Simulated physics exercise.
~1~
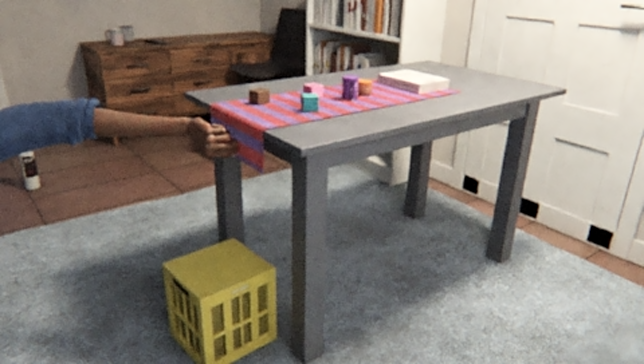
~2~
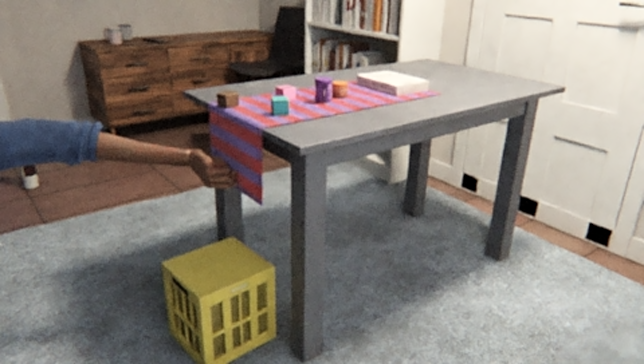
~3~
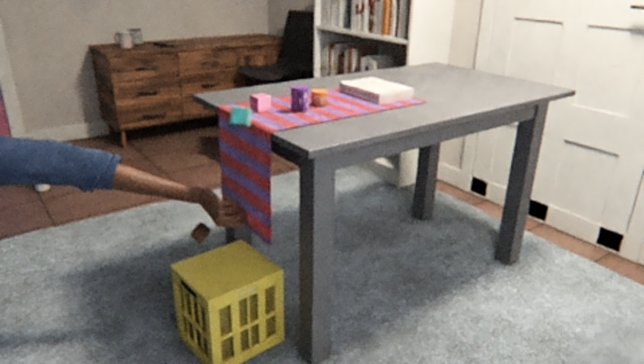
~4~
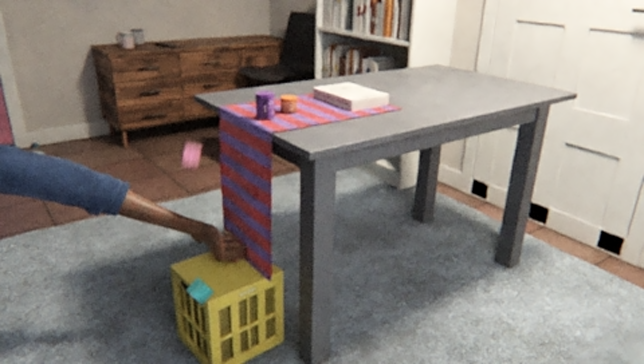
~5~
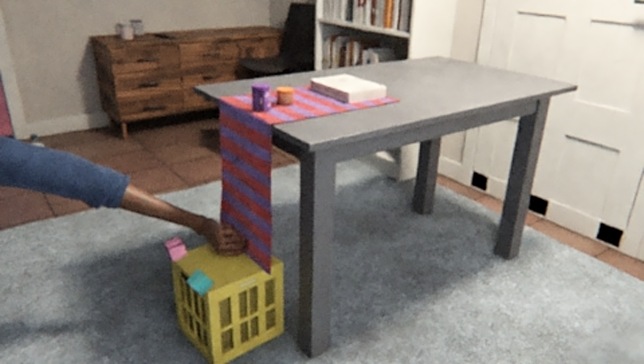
A hand pulls the red towel down to the yellow crate, and three cubes fall.
